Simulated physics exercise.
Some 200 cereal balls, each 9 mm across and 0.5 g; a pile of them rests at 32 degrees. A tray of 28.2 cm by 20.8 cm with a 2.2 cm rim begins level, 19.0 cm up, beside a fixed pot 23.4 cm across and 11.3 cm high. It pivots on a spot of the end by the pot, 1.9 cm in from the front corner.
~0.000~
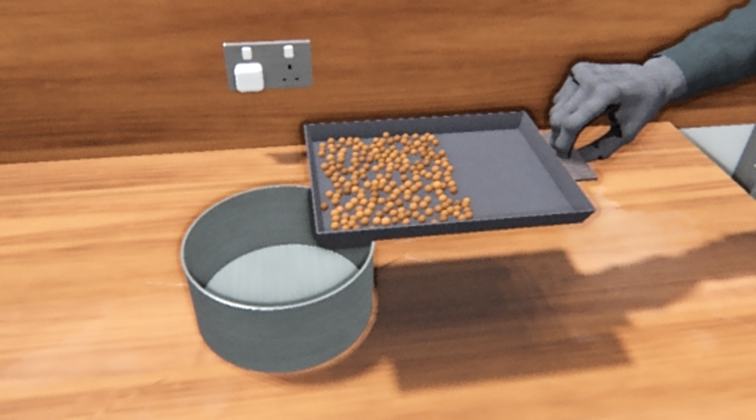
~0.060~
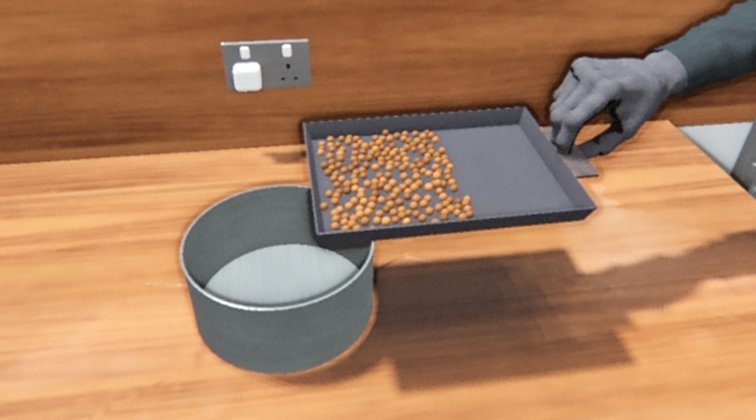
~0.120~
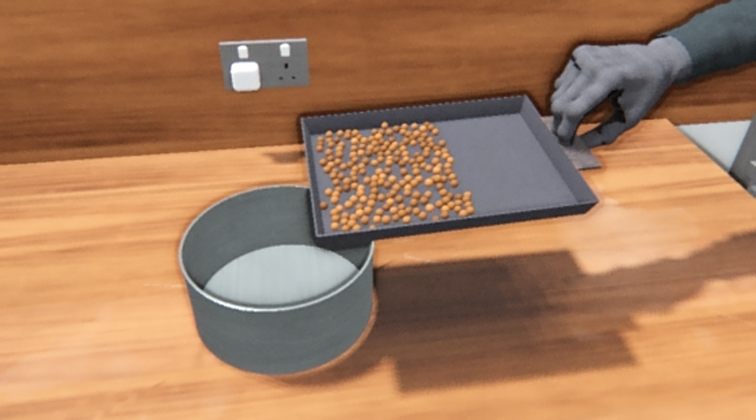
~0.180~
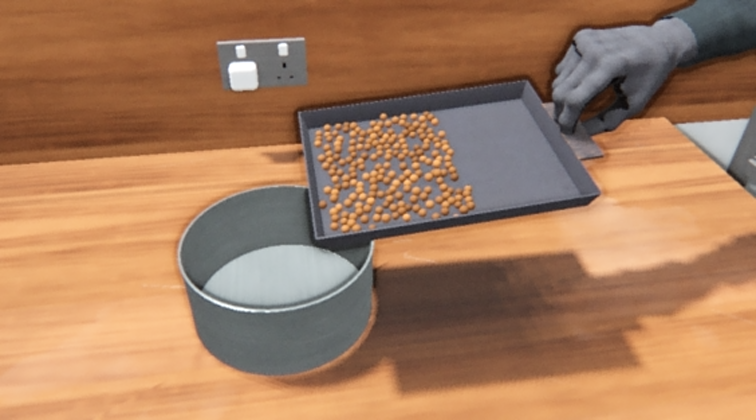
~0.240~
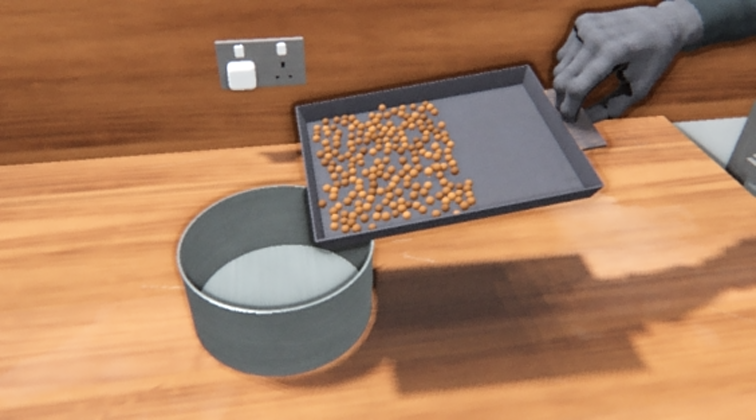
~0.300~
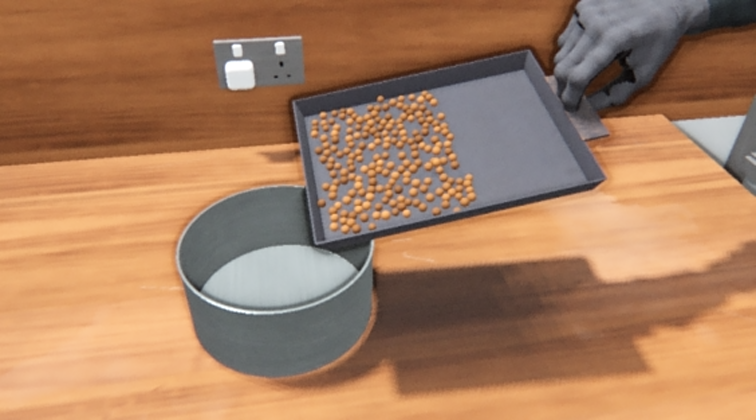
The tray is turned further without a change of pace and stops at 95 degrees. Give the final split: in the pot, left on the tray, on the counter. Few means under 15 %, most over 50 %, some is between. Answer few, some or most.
Pot few, tray few, counter most.
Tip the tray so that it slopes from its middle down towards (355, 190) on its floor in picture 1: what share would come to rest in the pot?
Some 90 per cent.
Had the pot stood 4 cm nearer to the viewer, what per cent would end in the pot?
It would be near 65 per cent.
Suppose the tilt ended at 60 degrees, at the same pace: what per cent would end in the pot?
Then about 0 per cent.
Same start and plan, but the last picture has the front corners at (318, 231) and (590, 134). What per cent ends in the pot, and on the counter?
Pot 100, counter 5.
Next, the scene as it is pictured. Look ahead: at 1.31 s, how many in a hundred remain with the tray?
About 100 per cent.
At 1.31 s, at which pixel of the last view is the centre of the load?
Around (332, 173).
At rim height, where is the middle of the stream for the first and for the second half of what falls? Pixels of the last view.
First near (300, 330), later near (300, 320).
After 0.91 s, tilt 53 degrees; the tray holds 100 %, the pot 0 %.
After 1.31 s, tilt 78 degrees; the tray holds 100 %, the pot 0 %.
After 1.80 s, tilt 95 degrees; the tray holds 5 %, the pot 0 %.
In the end, at 2.7 s, pot 5 %, tray 0 %, counter 95 %.
